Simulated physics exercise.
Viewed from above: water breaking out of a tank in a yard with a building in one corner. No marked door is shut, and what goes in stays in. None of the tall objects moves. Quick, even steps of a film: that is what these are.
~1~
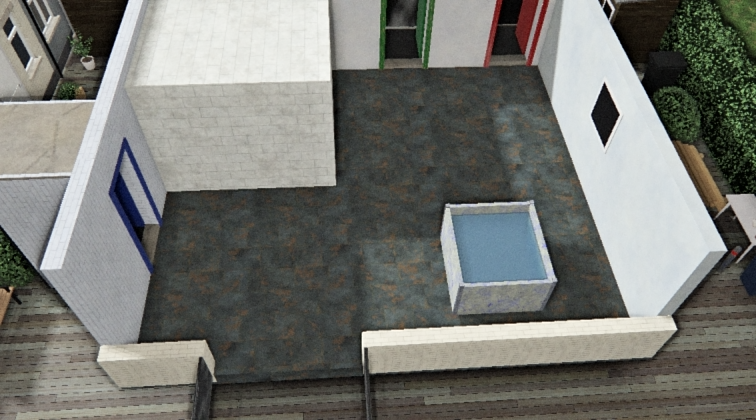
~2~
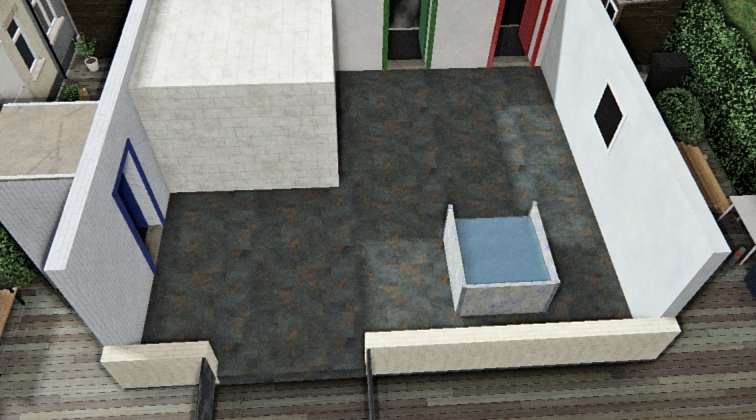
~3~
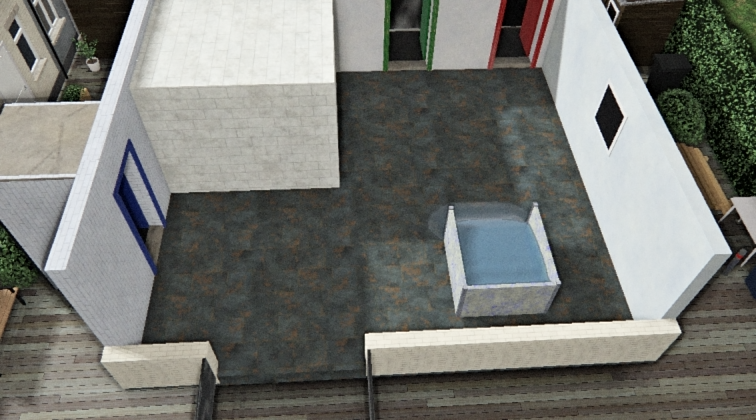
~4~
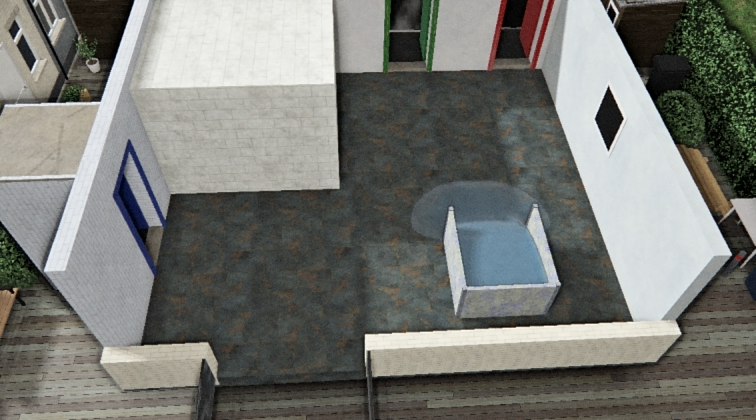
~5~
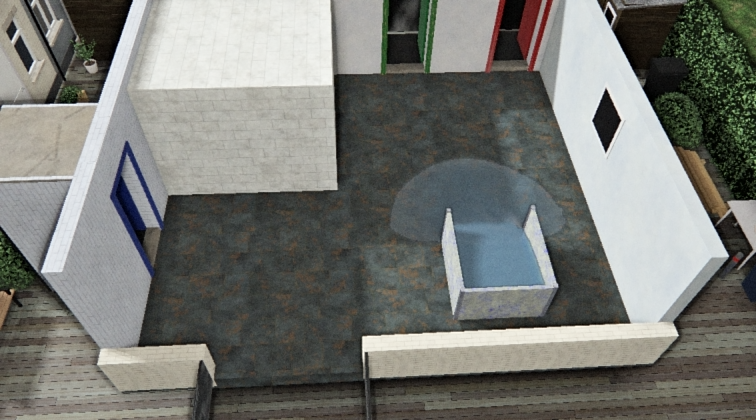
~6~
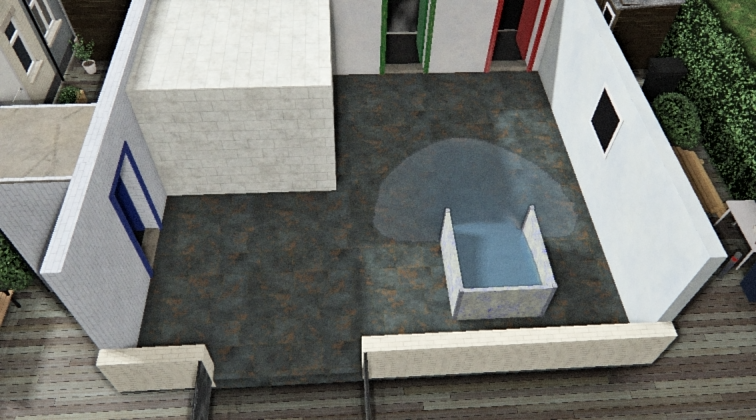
A walled yard with a block-shaped building in one corner held a small open tank of still water, then the tank's far side opened and water poured out, spreading across the dark floor behind it.
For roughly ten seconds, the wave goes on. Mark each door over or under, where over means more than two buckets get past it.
Green door - over; red door - over; blue door - under.
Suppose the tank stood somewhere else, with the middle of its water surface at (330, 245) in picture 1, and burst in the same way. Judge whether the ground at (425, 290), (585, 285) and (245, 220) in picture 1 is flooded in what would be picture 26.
Spared, spared, soaked.
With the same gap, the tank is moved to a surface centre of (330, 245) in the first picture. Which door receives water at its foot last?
The one in red.
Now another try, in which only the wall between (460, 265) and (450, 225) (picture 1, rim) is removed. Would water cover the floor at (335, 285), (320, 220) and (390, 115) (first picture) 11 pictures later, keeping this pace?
Taking the three spots as listed, they end up inundated, inundated and spared.
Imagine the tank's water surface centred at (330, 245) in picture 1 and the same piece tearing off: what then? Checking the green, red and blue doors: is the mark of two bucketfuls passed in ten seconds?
My reading: Green door exceeds the threshold, red door falls short, blue door exceeds the threshold.
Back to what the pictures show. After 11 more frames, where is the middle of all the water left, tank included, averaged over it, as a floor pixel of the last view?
Roughly (464, 164).
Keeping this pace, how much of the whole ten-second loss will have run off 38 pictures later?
My figure: 100 percent.
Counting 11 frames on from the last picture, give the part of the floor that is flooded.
About 50 per cent.
A moment on, water covers 40 % of the floor; the green door wet at the sill, nothing in, the red door not reached, the blue door not reached.
Next, water covers 50 % of the floor; the green door over two buckets in, the red door under two buckets in, the blue door not reached.
Then, water covers 45 % of the floor; the green door far over two buckets in, the red door over two buckets in, the blue door not reached.
Later, water covers 45 % of the floor; the green door far over two buckets in, the red door far over two buckets in, the blue door not reached.
In the end, water covers 80 % of the floor; the green door far over two buckets in, the red door far over two buckets in, the blue door not reached.
